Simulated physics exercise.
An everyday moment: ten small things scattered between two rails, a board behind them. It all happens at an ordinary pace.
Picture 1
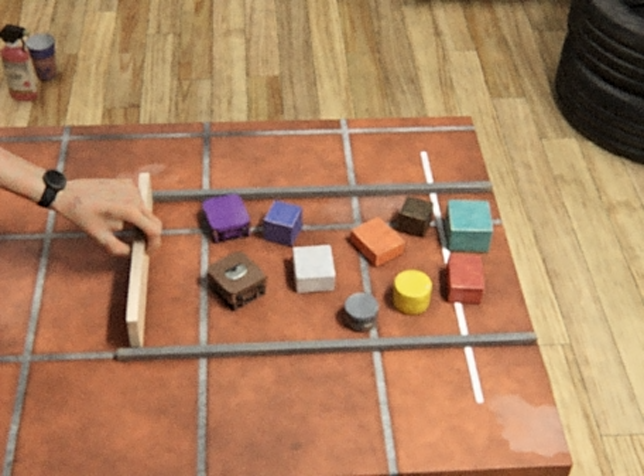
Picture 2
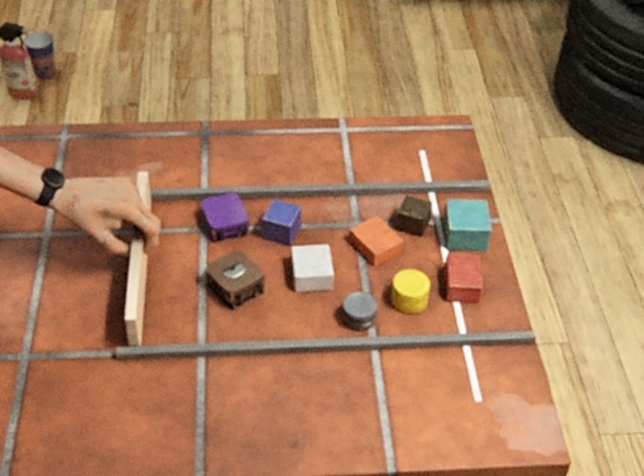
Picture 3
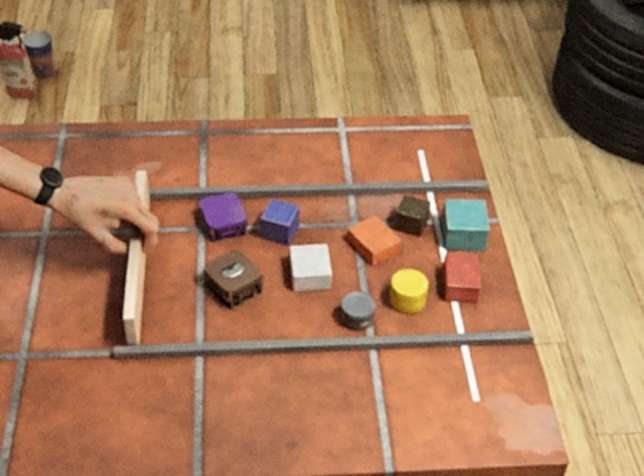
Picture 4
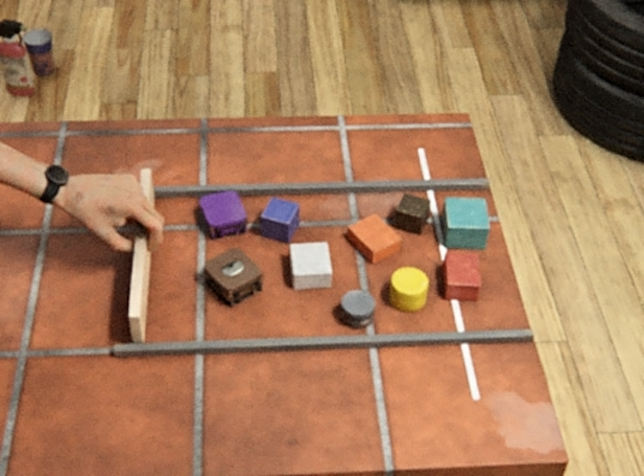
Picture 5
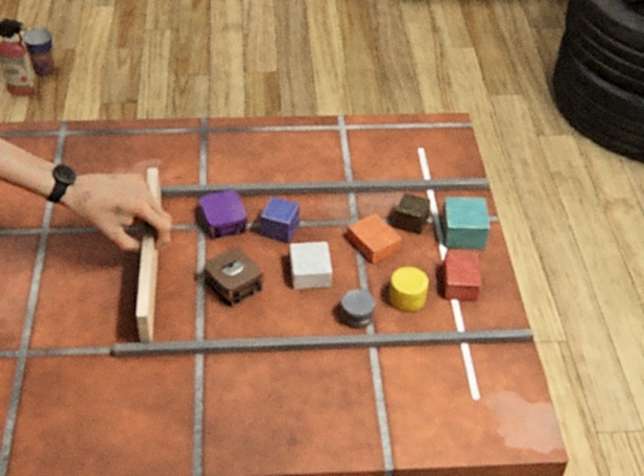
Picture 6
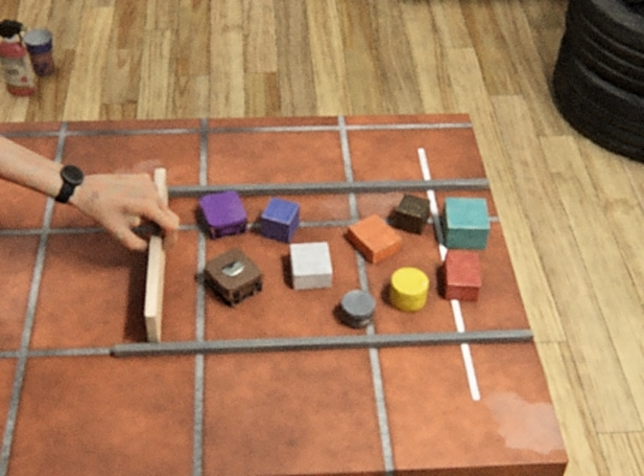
A hand wearing a dark watch held a wooden board upright between two rails, then slid it slightly right toward ten small, colourful blocks and round pieces, which stayed where they were on the tiled surface.
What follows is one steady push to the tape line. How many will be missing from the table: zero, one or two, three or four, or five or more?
As it turns out, the number that fall off is three or four.
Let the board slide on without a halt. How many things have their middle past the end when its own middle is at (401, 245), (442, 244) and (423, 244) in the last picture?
Past the end: 1, 4 and 2.
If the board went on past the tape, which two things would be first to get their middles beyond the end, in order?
The order is the turquoise block, then the red block.
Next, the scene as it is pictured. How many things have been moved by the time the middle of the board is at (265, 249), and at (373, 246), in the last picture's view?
By then 4, and 10.
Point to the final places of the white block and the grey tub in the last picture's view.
The white block at (508, 265), the grey tub at (475, 310).
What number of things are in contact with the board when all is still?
That makes 3.
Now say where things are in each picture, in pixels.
Turquoise block (468, 226); red block (465, 279); black block (416, 217); board (141, 257); tape (448, 262), in the first frame.
Red block (463, 278); purple case (225, 218), in the second frame.
Black block (412, 216); brown case (233, 279), in the third frame.
Turquoise block (465, 223); yellow lid (409, 290), in the fourth frame.
Red block (461, 276); white block (310, 266), in the fifth frame.
Turquoise block (465, 223); red block (462, 277); black block (413, 214); board (157, 252); tape (445, 259), in the sixth frame.
Soon after, none off yet; turquoise block at rest near (465, 223); red block at rest near (462, 277); black block at rest near (413, 214).
After that, none off yet; turquoise block displaced a little near (481, 219); red block at rest near (462, 277); black block displaced about its own width near (439, 207).
In the end, the number that fall off is three or four; gone, orange block, black block, red block and turquoise block.
